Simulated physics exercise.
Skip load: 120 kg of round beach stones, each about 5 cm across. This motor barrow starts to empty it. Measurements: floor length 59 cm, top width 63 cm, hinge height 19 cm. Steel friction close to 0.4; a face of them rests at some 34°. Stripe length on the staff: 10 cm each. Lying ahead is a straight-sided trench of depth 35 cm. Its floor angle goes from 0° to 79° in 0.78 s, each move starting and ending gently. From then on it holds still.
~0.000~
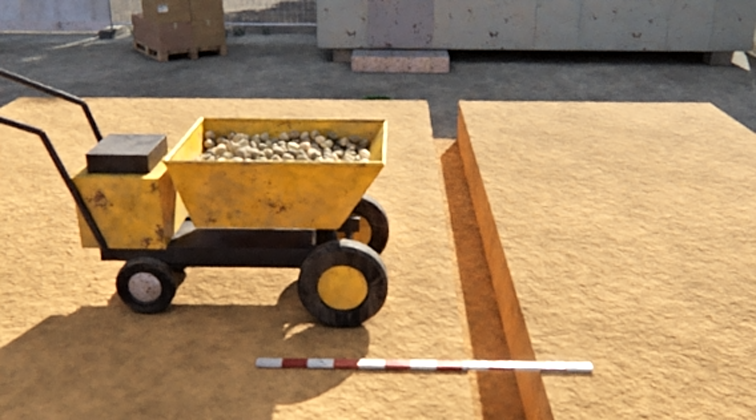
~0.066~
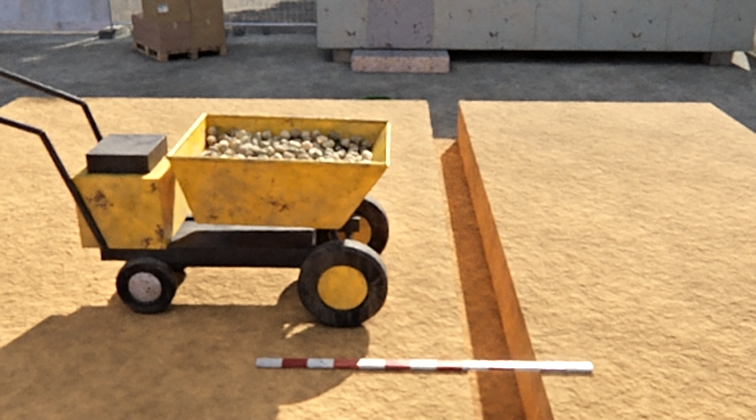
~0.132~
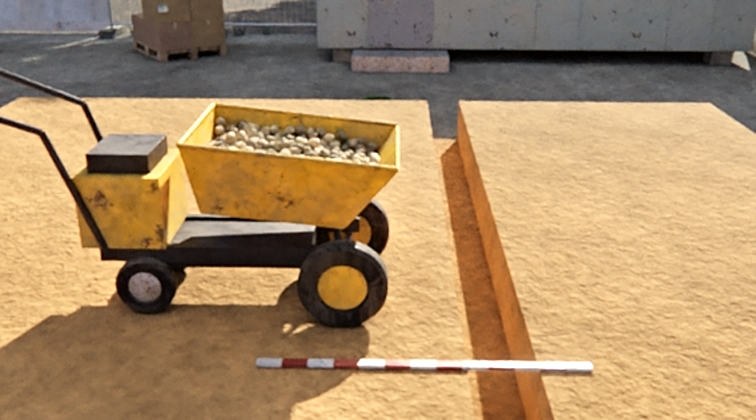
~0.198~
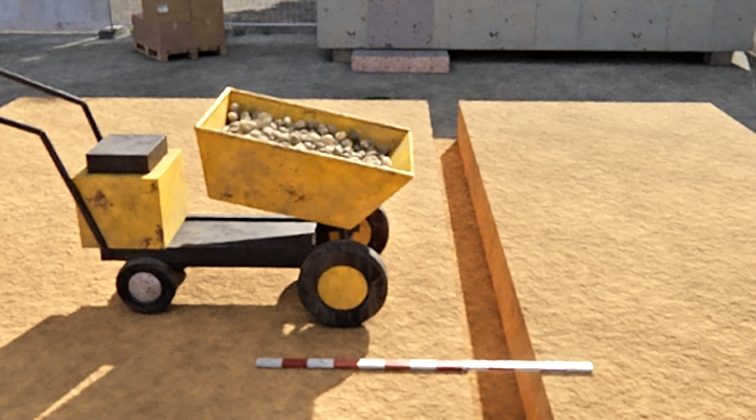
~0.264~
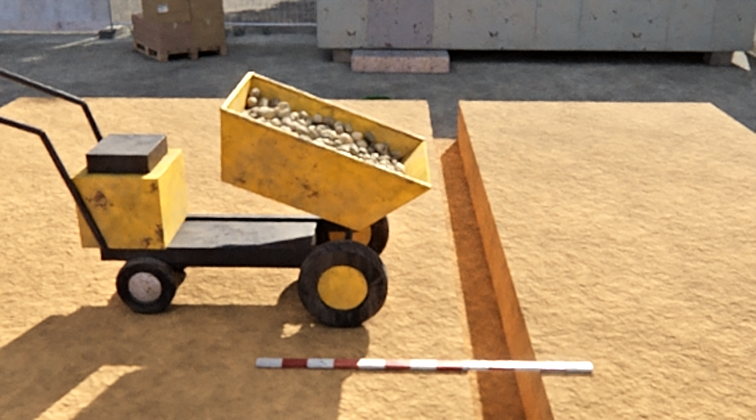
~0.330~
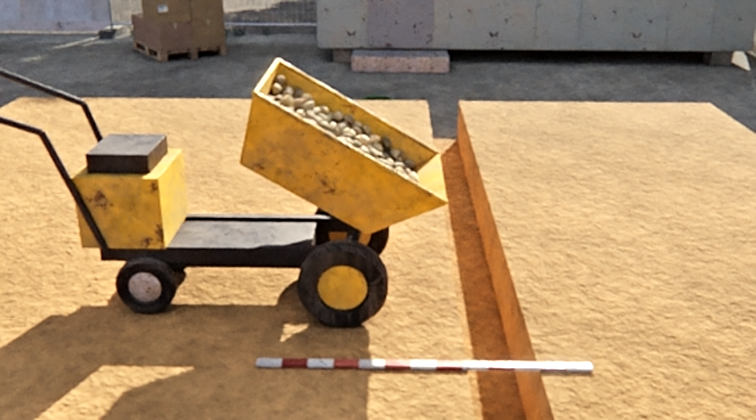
On a sunlit yard of sandy ground, seen from slightly above and to the side by a camera that stays still, a grey wall and stacked boxes stand behind. A yellow motor barrow with black handles and wheels holds pale stones at left, beside a straight trench and a red-and-white staff. Its skip tilts slowly, then faster, rear rising and front lip lowering rightward, while the barrow stays put.
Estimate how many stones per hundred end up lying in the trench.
53 %.
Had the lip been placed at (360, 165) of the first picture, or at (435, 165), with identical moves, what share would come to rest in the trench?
Roughly 80 in a hundred, then 10 in a hundred.
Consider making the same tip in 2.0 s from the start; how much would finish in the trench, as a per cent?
That would give about 70 percent.
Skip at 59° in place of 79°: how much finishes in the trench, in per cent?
Roughly 35%.
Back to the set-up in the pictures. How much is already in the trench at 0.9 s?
At that moment: Approx. 25 %.
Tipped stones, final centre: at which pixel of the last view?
Near (510, 329).
After 0.6 s the floor is at 66°; 100 % in the skip; the foremost stones are at (463, 242).
After 0.9 s the floor is at 79°; 51 % in the skip, 24 % in the trench, 24 % past the trench; the foremost stones are at (580, 299).
After 1.2 s the floor is at 79°; 9 % in the skip, 44 % in the trench, 47 % past the trench; the foremost stones are past the picture's edge.
After 3.2 s the floor is at 79°; 0 % in the skip, 53 % in the trench, 47 % past the trench; the foremost stones are past the picture's edge.
